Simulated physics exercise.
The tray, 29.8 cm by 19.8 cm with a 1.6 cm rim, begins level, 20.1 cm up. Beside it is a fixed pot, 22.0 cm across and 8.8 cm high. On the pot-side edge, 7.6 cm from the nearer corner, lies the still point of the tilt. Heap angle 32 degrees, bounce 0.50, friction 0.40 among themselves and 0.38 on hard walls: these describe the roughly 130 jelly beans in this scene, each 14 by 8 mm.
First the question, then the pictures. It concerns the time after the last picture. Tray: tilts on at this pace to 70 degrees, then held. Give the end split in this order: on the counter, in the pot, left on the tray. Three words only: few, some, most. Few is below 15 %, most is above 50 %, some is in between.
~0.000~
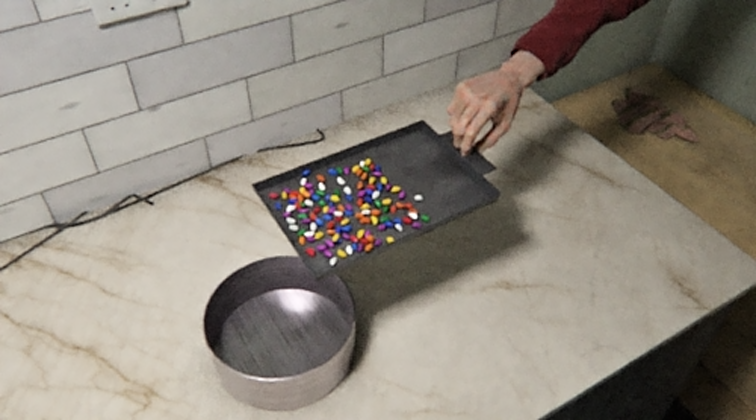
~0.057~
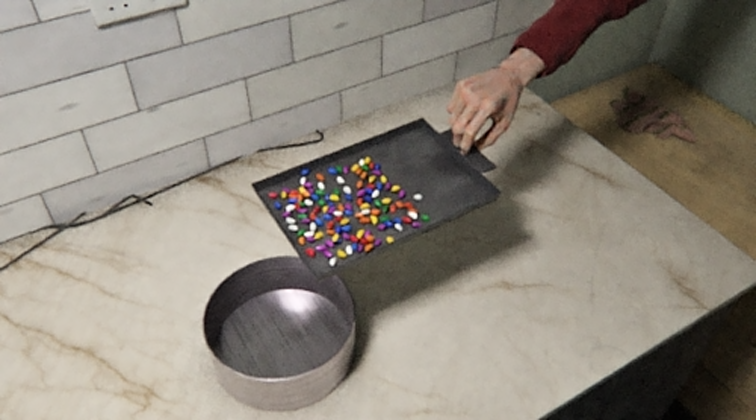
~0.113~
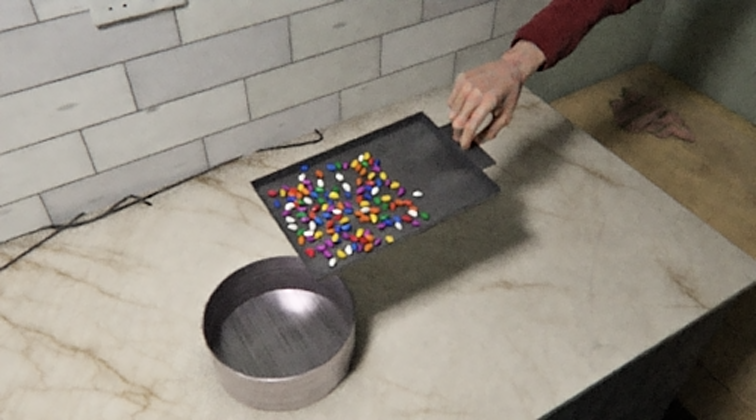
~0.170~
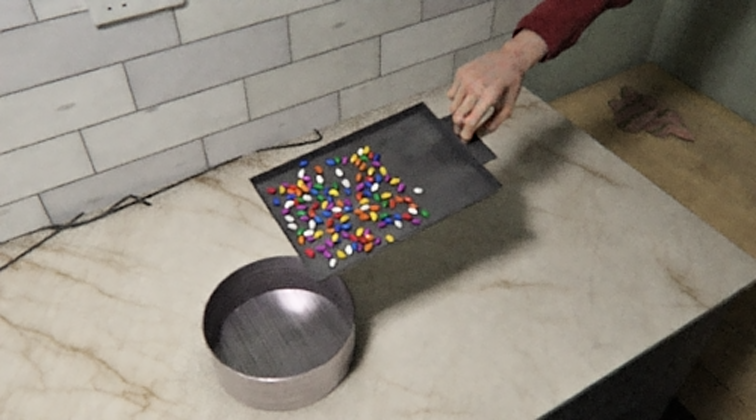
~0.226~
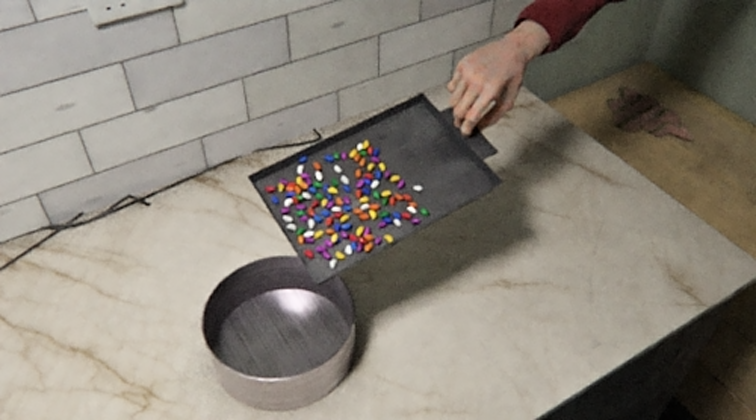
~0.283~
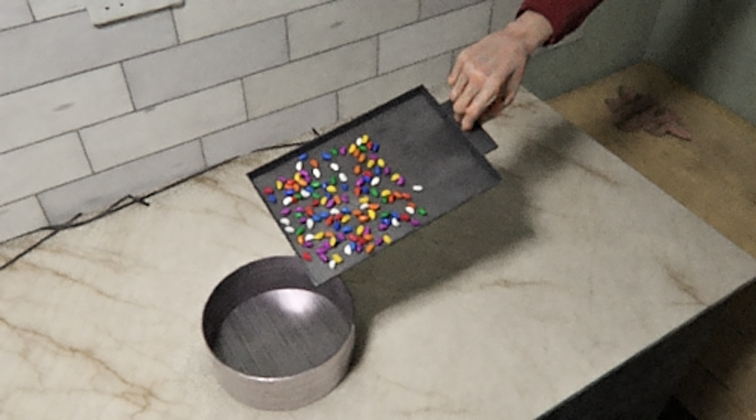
Counter - few, pot - most, tray - some.
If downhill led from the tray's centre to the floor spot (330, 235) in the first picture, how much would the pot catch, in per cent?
55 %.
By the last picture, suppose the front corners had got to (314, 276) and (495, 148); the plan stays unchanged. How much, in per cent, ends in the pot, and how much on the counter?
Pot: 25, counter: 0.
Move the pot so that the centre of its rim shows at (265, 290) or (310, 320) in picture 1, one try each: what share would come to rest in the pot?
About 15 and 60 per cent.
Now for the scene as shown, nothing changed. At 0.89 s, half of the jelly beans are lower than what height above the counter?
Roughly 22 centimetres, more or less.
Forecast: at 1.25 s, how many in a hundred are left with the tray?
It works out to near 60 per cent of the load.
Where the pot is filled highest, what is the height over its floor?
1.5 cm.
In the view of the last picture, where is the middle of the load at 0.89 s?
Roughly (332, 250).
Then, at 0.65 s, tilt 42 degrees; the tray holds 100 %, the pot 0 %.
After 0.89 s, tilt 59 degrees; the tray holds 100 %, the pot 0 %.
After 1.25 s, tilt 70 degrees; the tray holds 60 %, the pot 25 %.
By 2.4 s all is still; counter 5 %, pot 70 %, tray 25 %.
